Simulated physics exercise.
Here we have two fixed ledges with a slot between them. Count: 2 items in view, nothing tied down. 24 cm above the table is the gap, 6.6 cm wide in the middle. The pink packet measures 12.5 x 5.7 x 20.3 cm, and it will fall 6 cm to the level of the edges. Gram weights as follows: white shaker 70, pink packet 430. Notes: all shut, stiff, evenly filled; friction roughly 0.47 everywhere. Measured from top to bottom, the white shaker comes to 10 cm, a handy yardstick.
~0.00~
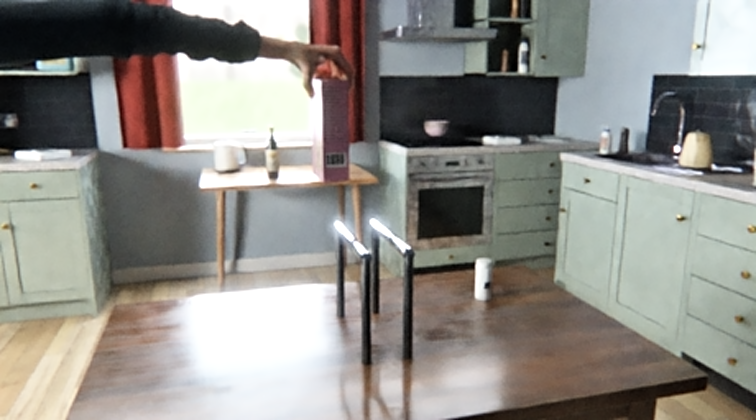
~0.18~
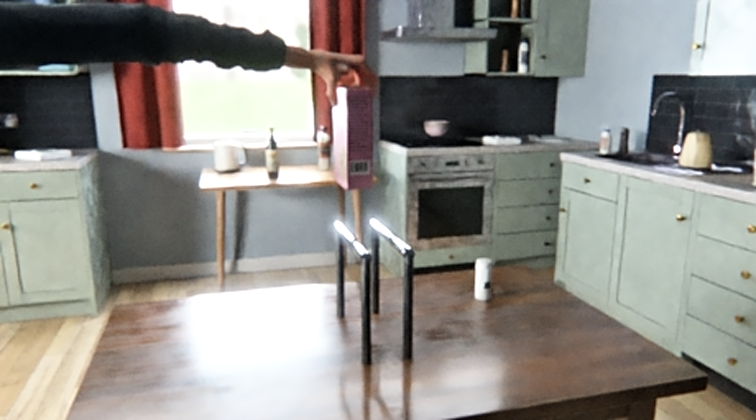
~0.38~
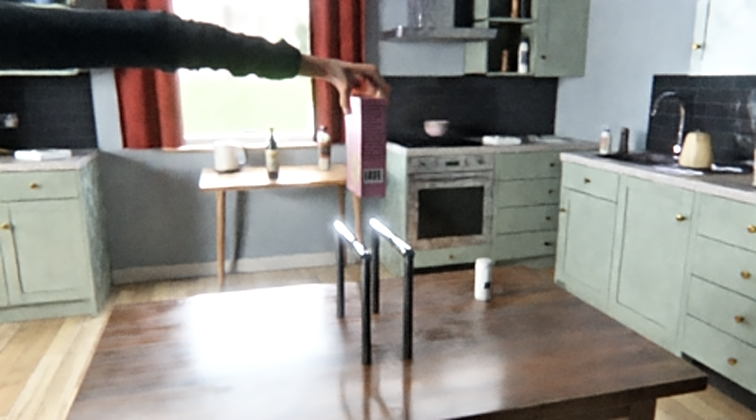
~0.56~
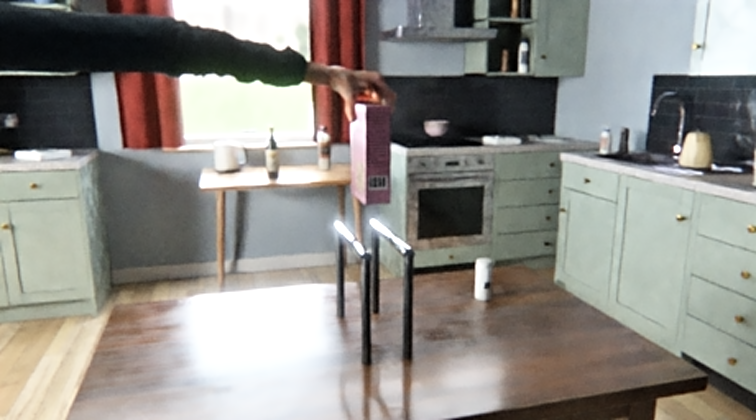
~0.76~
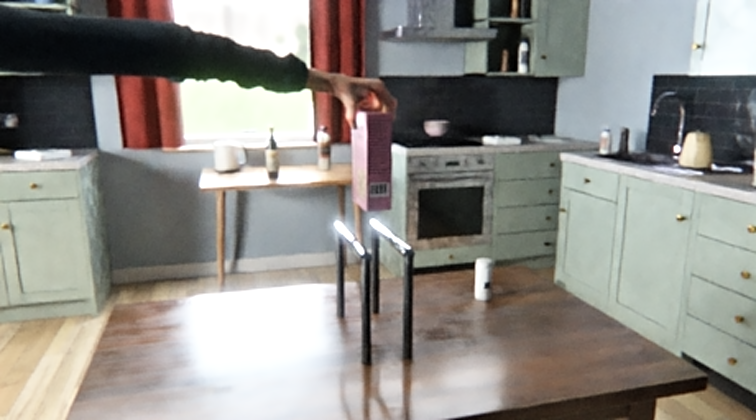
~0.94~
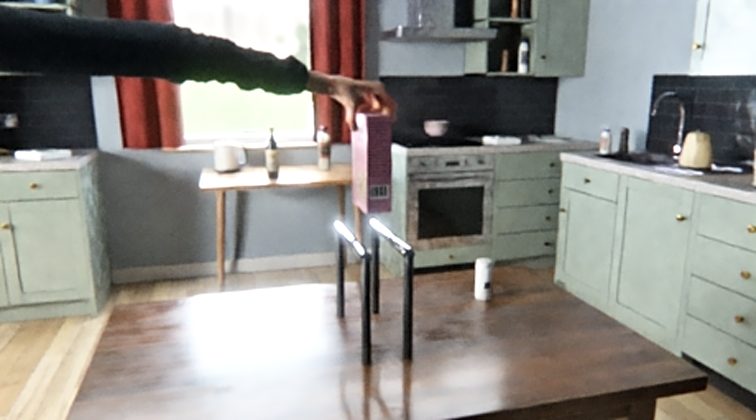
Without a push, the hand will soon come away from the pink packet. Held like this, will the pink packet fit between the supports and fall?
Goes under.
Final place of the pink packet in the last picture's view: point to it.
In the last view its middle sits roughly at (372, 293).
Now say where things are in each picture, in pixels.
In the first picture, 11 cm still to go; pink packet (329, 130); white shaker (484, 279).
In the second picture, 7 cm still to go; pink packet (352, 138); white shaker (484, 279).
In the third picture, 4 cm still to go; pink packet (365, 146); white shaker (484, 279).
In the fourth picture, 2 cm still to go; pink packet (370, 153); white shaker (484, 279).
In the fifth picture, poised above the slot; pink packet (371, 159); white shaker (484, 279).
In the sixth picture, poised above the slot; pink packet (371, 161); white shaker (484, 279).
By 1.14 s, pink packet 10 cm from its spot near (372, 206).
By 1.24 s, pink packet 28 cm from its spot near (372, 286).
When it is over (1.9 s), not toppled but over 4 cm from the start, pink packet; white shaker within 4 cm of the start. End places, in pixels of the last picture, pink packet near (372, 294). The packet goes down the gap.
